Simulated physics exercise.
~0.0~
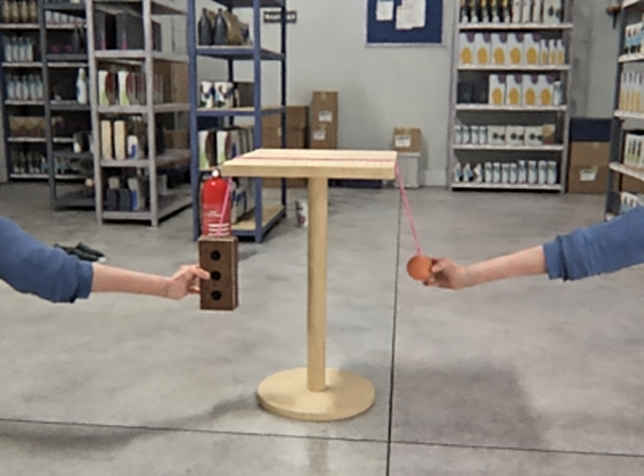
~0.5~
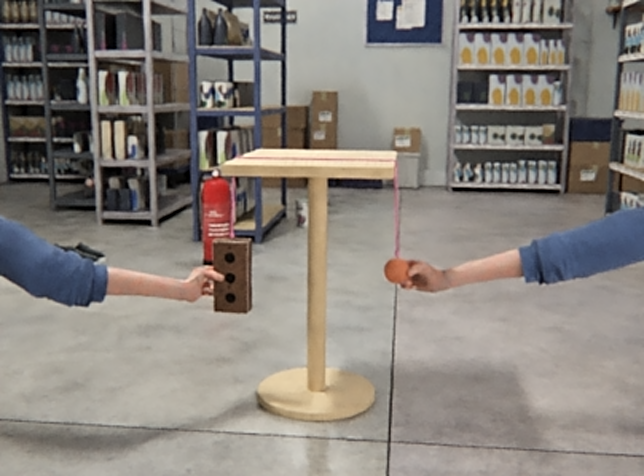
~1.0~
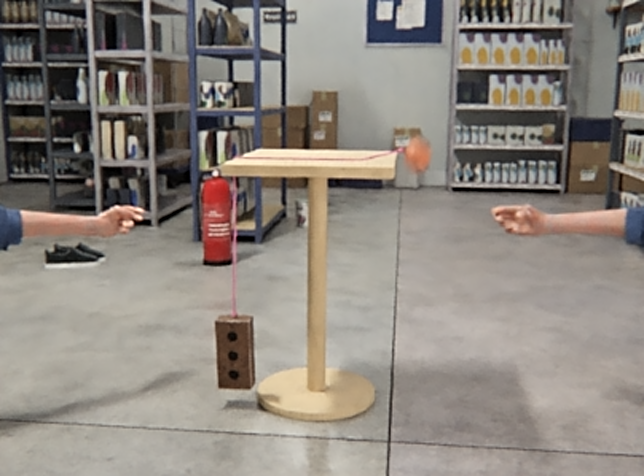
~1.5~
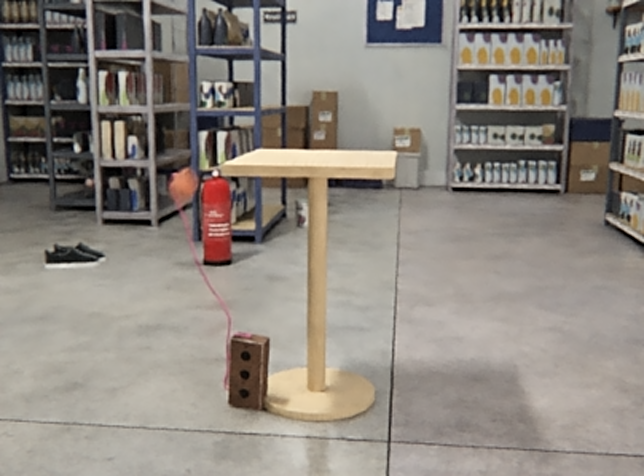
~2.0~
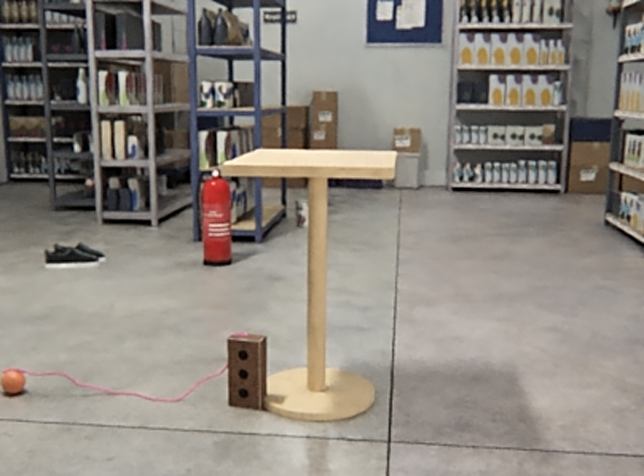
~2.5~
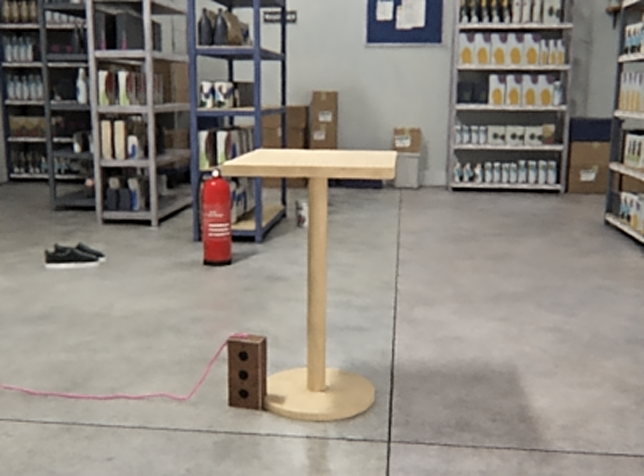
Two hands in blue sleeves reach in from opposite sides of a tall, pale wooden table in a storeroom, seen from a still, straight-on view, with stocked shelves and a red fire extinguisher behind. The left hand holds a brown brick with holes and the right holds an orange, joined by a pink string laid across the tabletop. Both hands let go and withdraw as the brick drops and the orange is pulled up to the table's edge. The brick lands beside the round base while the orange flies over to the left. The orange reaches the floor and rolls out of view, leaving the string trailing leftward from the standing brick.
